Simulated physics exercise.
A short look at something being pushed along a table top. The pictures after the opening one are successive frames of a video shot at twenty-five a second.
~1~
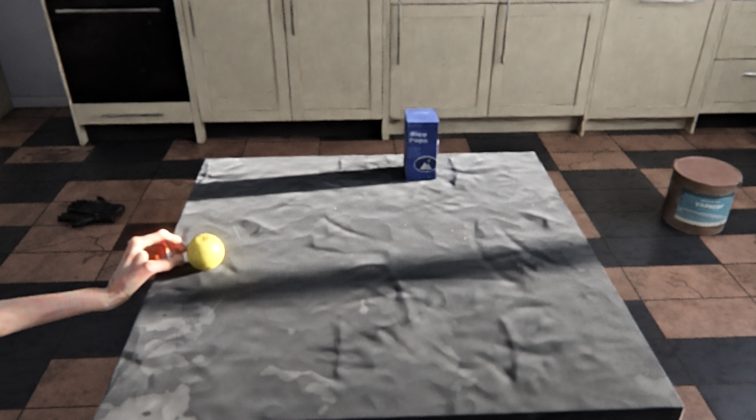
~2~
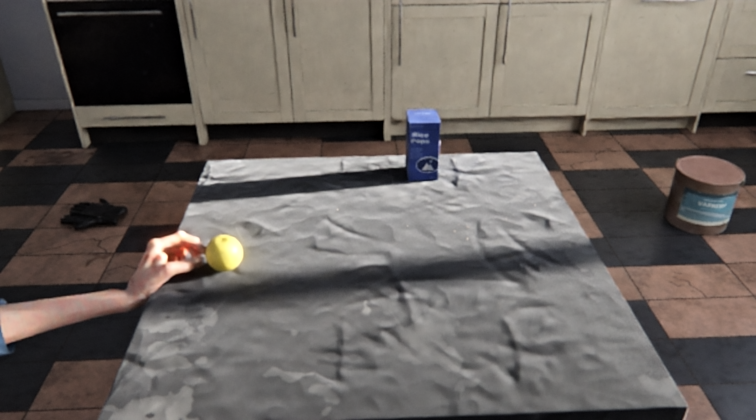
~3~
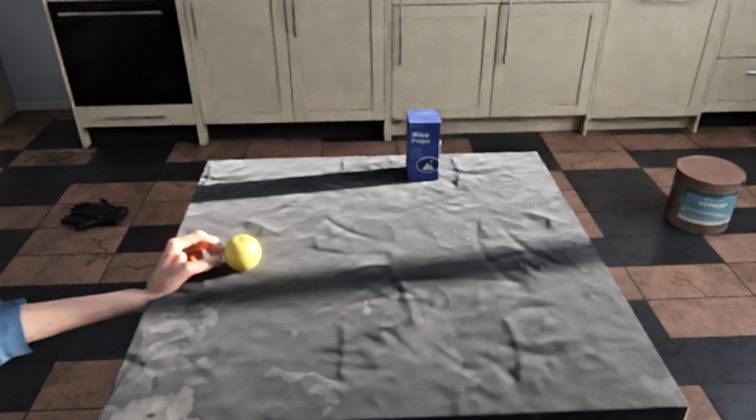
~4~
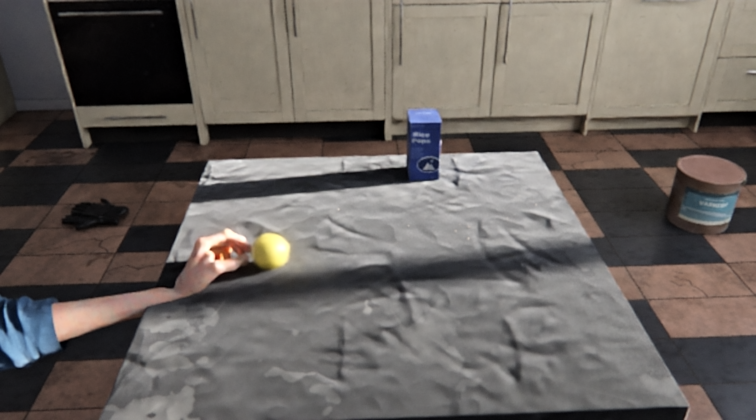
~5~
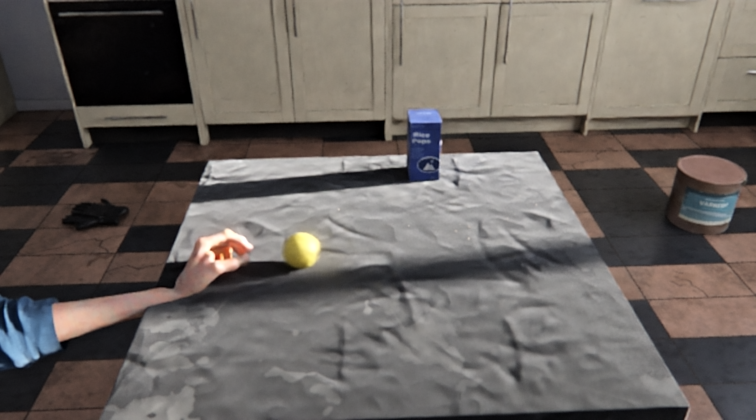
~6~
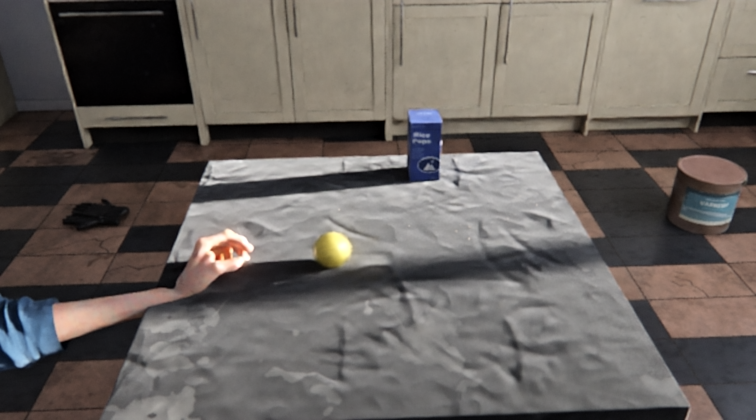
In a kitchen, a hand at the left of a cloth-covered table pushes a round yellow fruit to the right; the hand then stays back while the fruit rolls farther right, in front of a blue box.
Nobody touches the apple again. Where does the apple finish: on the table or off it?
Off it.
Then, 0.30 s past the last view, yellow apple displaced well along near (546, 243).
Then, 0.60 s past the last view, yellow apple now off the table.
Finally, off the table, yellow apple.
